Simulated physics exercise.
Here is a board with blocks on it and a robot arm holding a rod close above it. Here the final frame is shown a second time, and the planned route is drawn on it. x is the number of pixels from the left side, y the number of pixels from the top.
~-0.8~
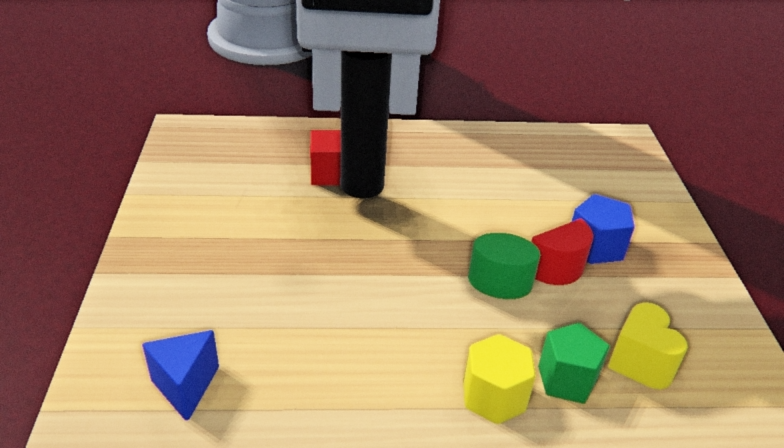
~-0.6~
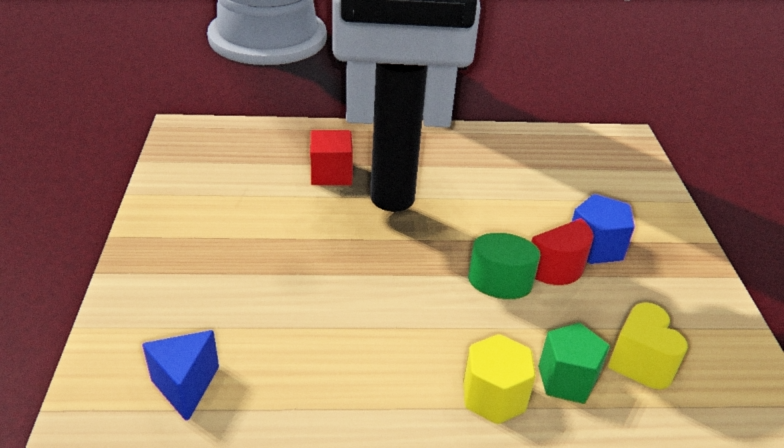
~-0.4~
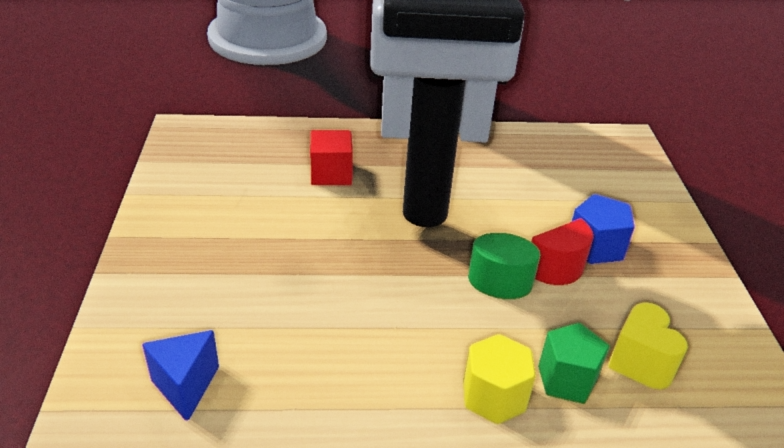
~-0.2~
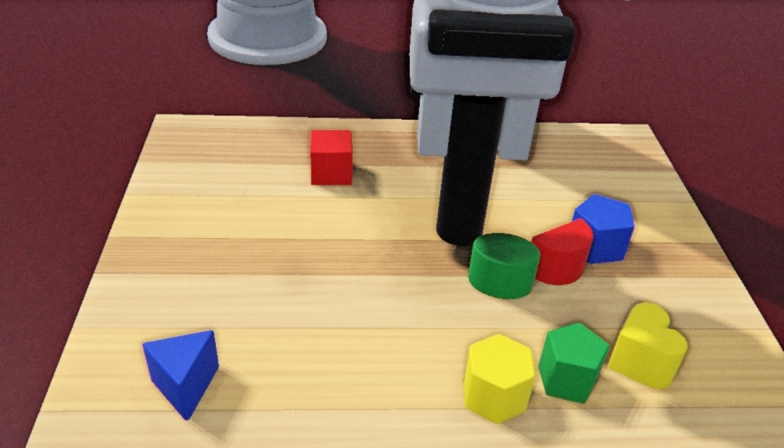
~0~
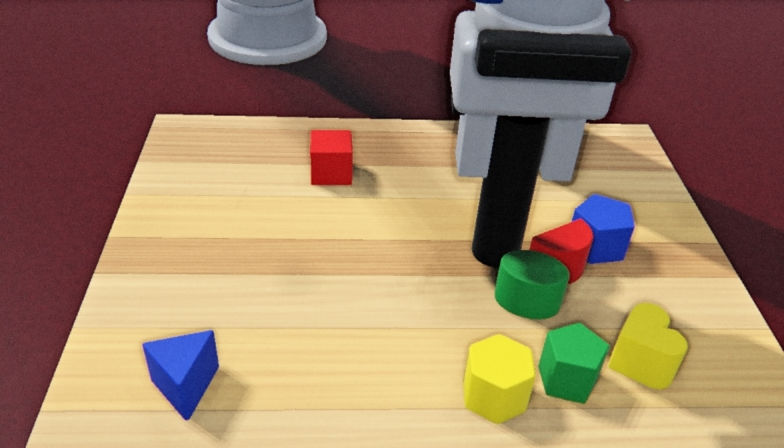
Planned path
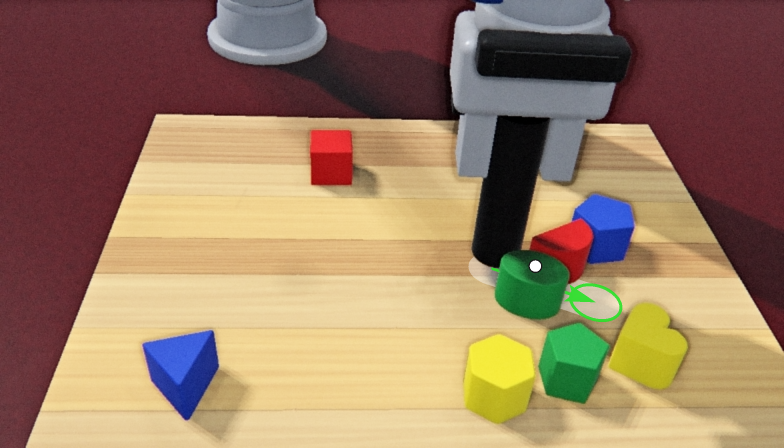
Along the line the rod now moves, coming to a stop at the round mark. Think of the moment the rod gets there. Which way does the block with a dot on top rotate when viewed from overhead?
It spins with the clock.
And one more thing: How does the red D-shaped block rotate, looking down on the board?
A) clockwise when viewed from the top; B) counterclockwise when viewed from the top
Choice B: Counterclockwise when viewed from the top.
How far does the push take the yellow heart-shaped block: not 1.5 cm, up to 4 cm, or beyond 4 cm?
It gets moved under 1.5 cm.
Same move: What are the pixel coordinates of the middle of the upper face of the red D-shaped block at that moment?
Its top middle is near (632, 244).
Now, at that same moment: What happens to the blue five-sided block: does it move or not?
The blue five-sided block will not stay where it is.
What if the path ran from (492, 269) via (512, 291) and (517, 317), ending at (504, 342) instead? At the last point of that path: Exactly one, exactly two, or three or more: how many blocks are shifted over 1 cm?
That push would leave one block displaced by more than about 1 cm.
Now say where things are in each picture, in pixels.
In the first frame, rod's lower end (362, 186); green oval block (507, 247); red D-shaped block (568, 236); blue five-sided block (607, 212); yellow heart-shaped block (654, 328).
In the second frame, rod (393, 199); blocks still.
In the third frame, rod (425, 214); blocks still.
In the fourth frame, rod (459, 231); blocks still.
In the fifth frame, rod (496, 252); green oval block (535, 266); red D-shaped block (568, 236); blue five-sided block (607, 212); yellow heart-shaped block (654, 328).
Drawn move, from (492, 269) directly to (596, 302); the dot is on the green oval block.
What follows on the original path. Halfway along, rod (549, 270); green oval block (573, 290), turned 25° clockwise; red D-shaped block (606, 239), turned 25° anticlockwise; blue five-sided block (621, 207), turned 20° anticlockwise.
At the end, rod (601, 286); green oval block (580, 298), turned 35° clockwise; red D-shaped block (632, 244), turned 75° anticlockwise; blue five-sided block (623, 206), turned 25° anticlockwise; yellow heart-shaped block still.
